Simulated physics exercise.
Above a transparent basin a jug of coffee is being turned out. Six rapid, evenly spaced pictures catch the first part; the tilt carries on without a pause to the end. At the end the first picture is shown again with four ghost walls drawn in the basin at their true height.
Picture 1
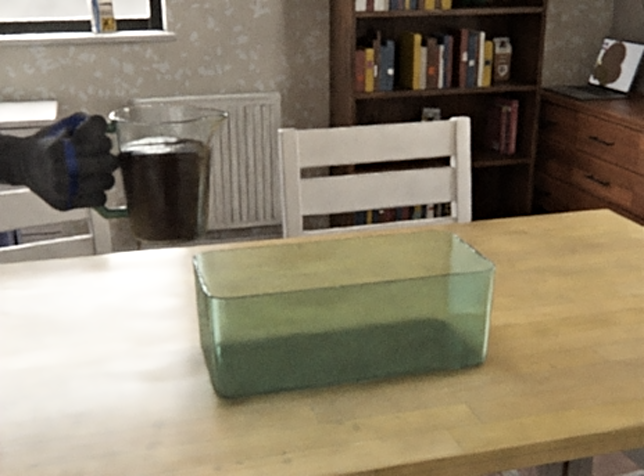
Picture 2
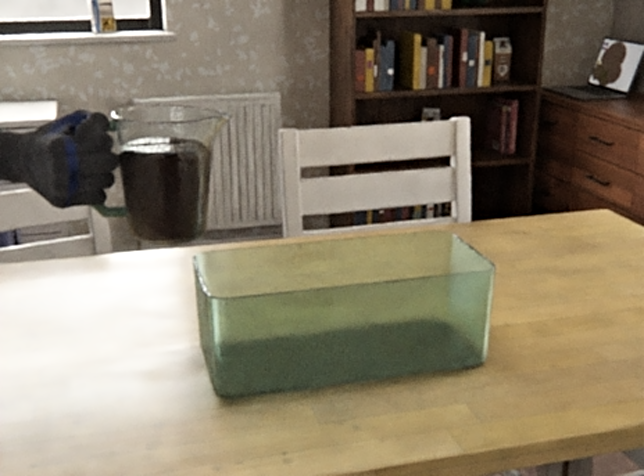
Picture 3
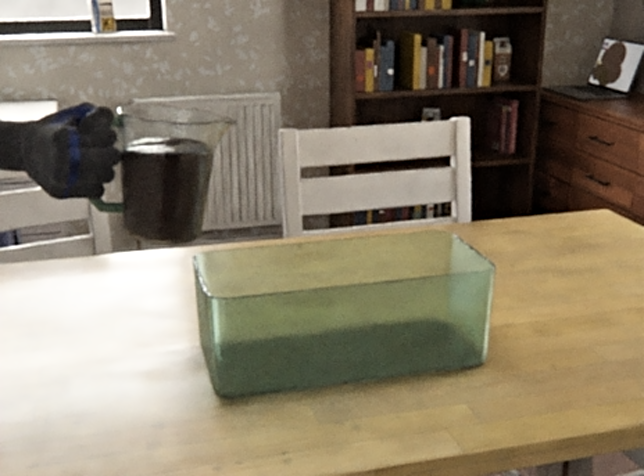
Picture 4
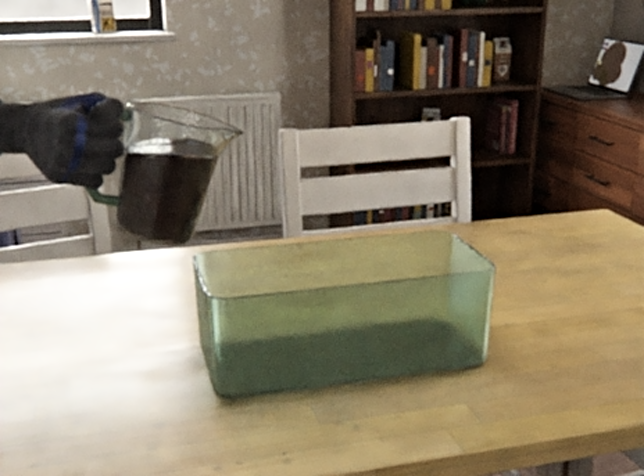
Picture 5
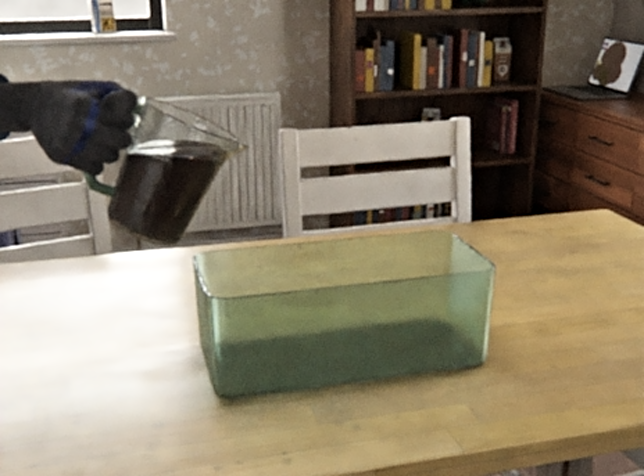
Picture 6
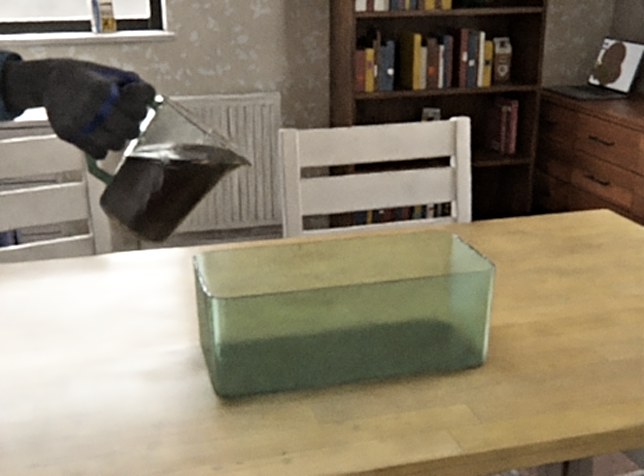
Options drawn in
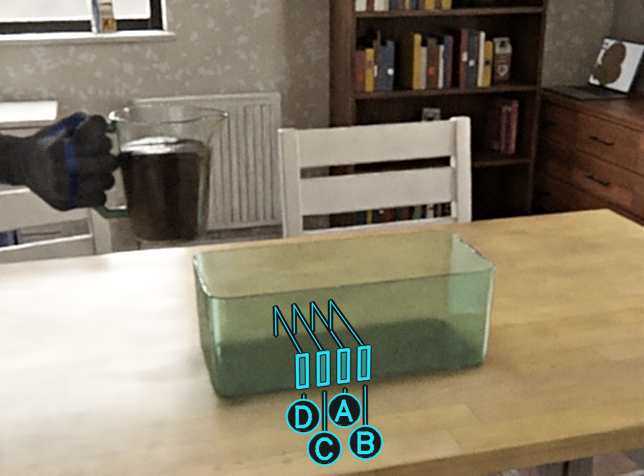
We see a gloved hand holding a glass jug of dark liquid above a wooden table, left of a transparent green basin. The jug stays upright at first, then the hand tilts it steadily to the right, with no liquid leaving it.
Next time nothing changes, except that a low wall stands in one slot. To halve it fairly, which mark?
D beats the others.
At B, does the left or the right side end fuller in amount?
The left one.
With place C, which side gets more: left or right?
The left one.
On the marked copy, A at (345, 388); B at (365, 386); C at (324, 391); D at (303, 394).
With A, about 87 % ends left of the wall and 9 % right of it; 4 % is lost outside.
With B, about 92 % ends left of the wall and 7 % right of it.
With C, about 85 % ends left of the wall and 12 % right of it; 3 % is lost outside.
With D, about 55 % ends left of the wall and 44 % right of it.
